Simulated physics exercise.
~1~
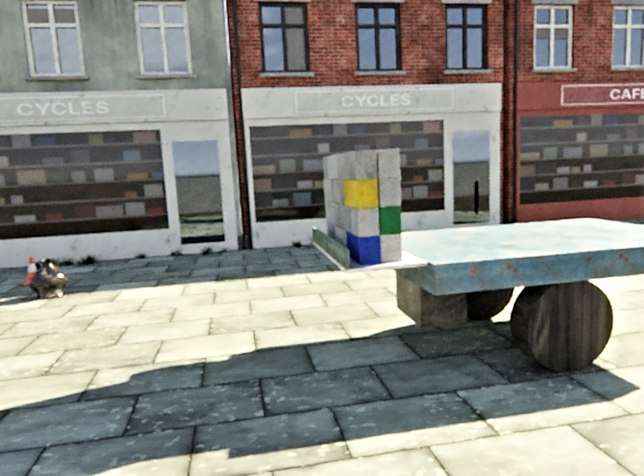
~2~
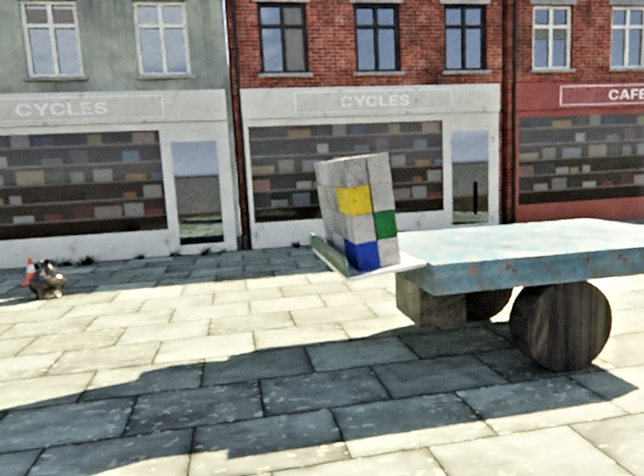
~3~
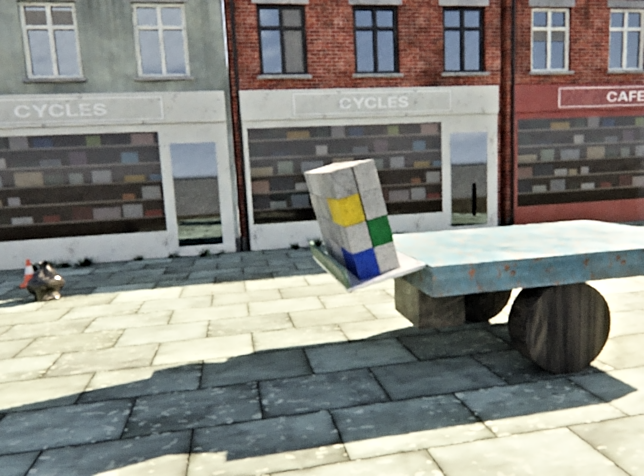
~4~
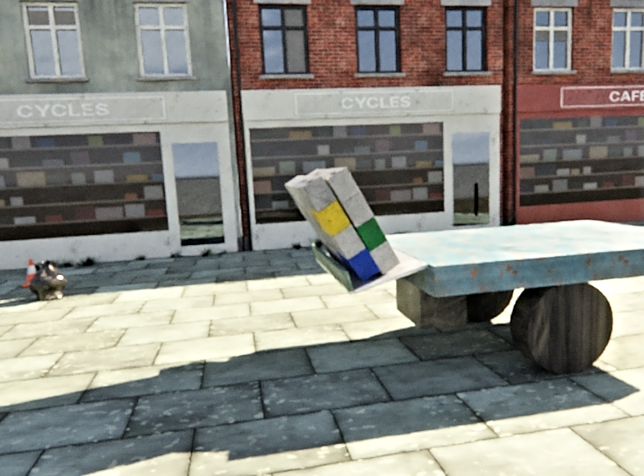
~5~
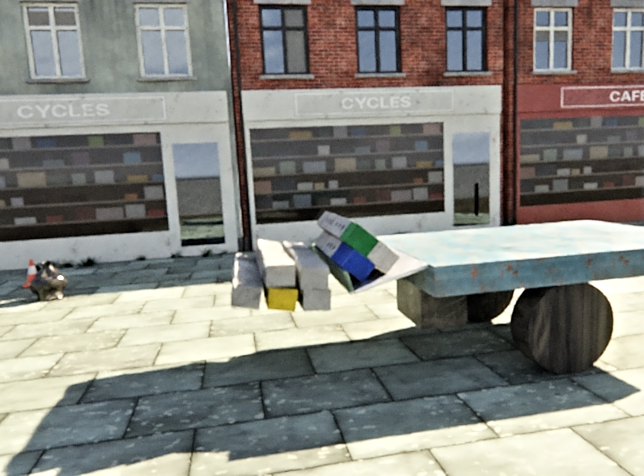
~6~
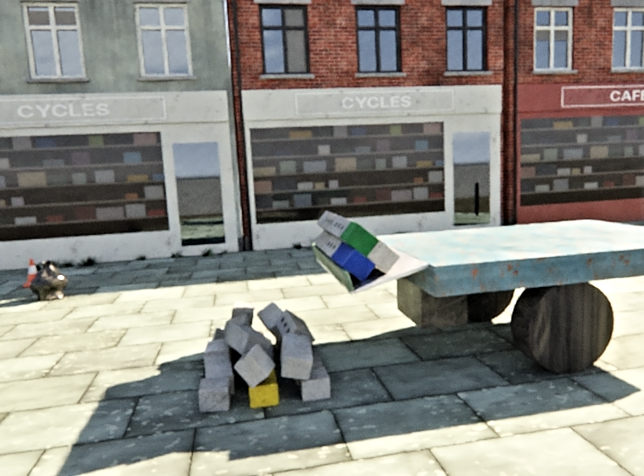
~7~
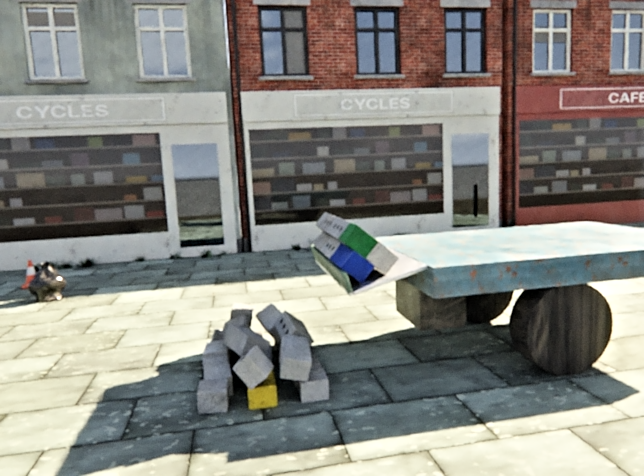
A stack of grey concrete blocks, with one yellow, one green and one blue, stands on a flap at the left end of a pale blue flat-bed with wooden wheels. The slightly swaying view looks across a sunlit paved street toward brick and grey shopfronts. The flap tips down to the left, and the stack leans with it. The upper blocks then topple off leftward, the yellow one among them, and land in a heap on the paving. The green and blue blocks stay aboard, tilted with a few grey ones, as everything settles.
